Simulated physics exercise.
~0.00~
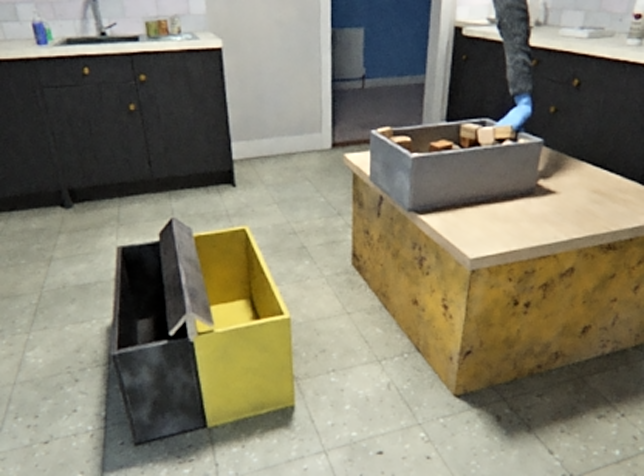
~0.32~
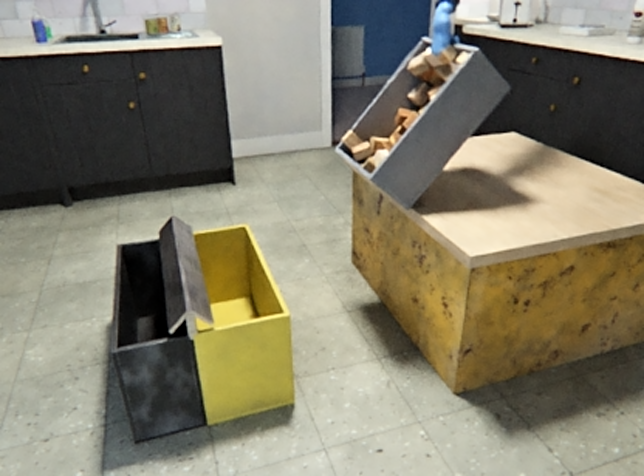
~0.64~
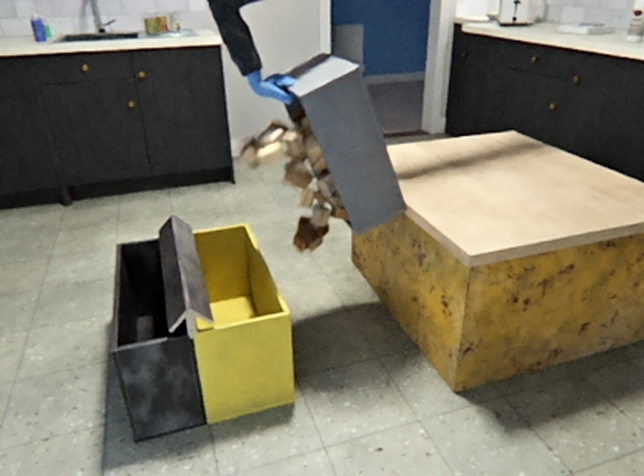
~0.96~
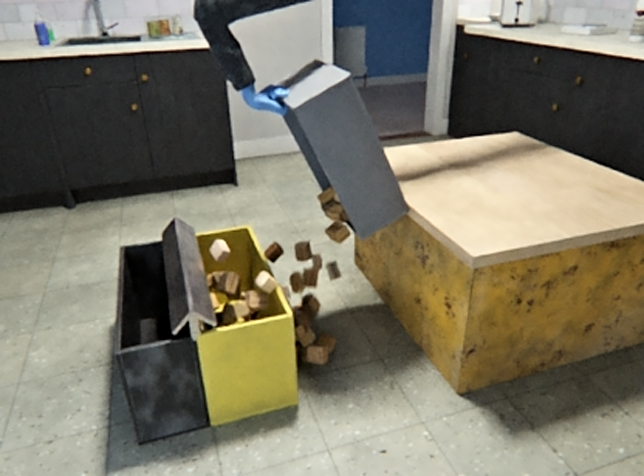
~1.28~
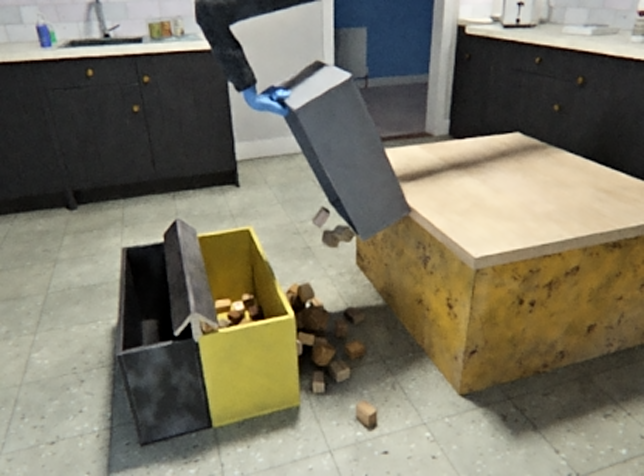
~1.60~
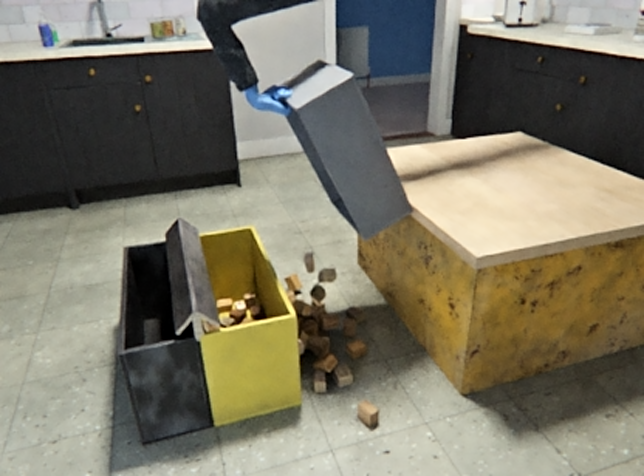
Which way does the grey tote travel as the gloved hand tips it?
The grey tote moves to the left, going past the edge of the bench as it tips.
